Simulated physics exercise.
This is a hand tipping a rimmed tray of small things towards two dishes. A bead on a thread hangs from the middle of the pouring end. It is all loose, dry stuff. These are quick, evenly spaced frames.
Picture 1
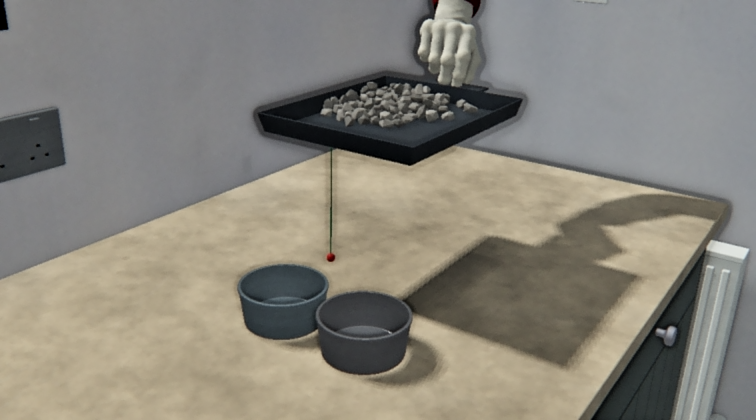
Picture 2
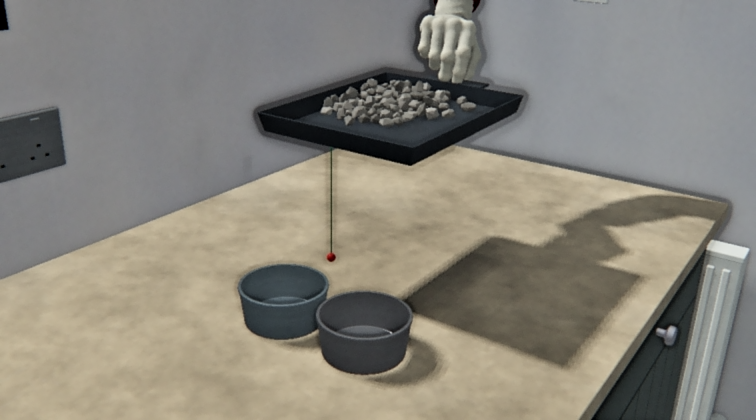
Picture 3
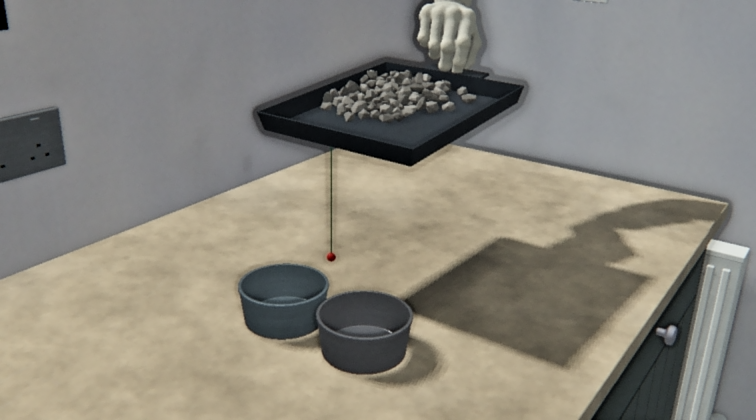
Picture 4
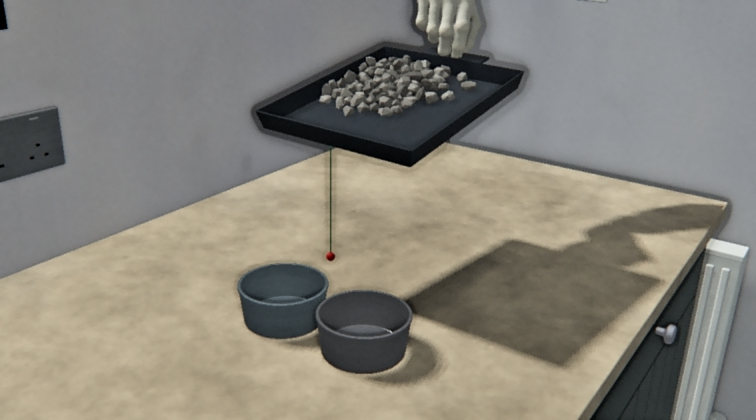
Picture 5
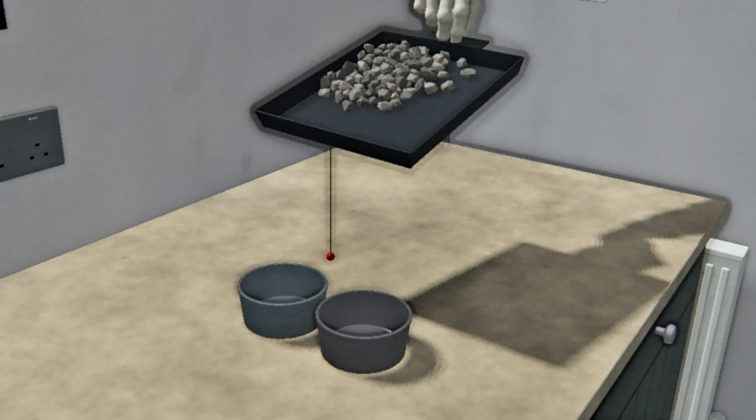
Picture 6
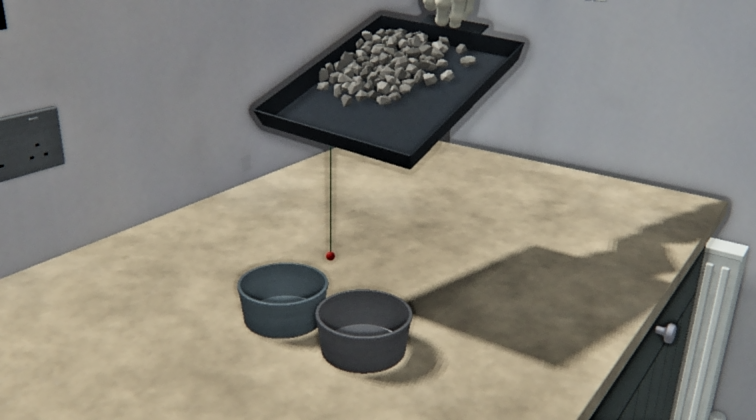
A pale hand steadily raising the far end of a dark tray of gravel above two small dishes on a countertop.
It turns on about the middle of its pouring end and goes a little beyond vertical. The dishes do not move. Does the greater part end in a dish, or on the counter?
Together they catch more than half.
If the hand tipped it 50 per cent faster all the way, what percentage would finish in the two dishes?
Some 50 per cent.
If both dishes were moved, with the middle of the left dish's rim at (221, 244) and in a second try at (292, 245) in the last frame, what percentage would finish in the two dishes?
The first gives 10 %, the second 0 %.
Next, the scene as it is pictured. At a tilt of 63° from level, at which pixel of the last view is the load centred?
Near (341, 135).
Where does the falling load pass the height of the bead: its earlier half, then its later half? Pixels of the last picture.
At about (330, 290), then at (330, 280).
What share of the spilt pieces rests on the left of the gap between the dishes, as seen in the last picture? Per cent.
About 70 per cent.
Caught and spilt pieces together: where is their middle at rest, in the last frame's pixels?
Near (336, 335).
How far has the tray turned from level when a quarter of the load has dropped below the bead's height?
Roughly 75°.
Soon, tray tipped steeply; most on the tray; about a quarter in the air.
A while on, tray tipped past a quarter turn; about a quarter on the tray; about a quarter in the right dish; a small part in the left dish; about a quarter outside both; about a quarter in the air.
Towards the end, tray tipped past a quarter turn; about half in the right dish; about a quarter in the left dish; about a quarter outside both.
Finally, tray tipped past a quarter turn; about half in the right dish; about a quarter in the left dish; about a quarter outside both.
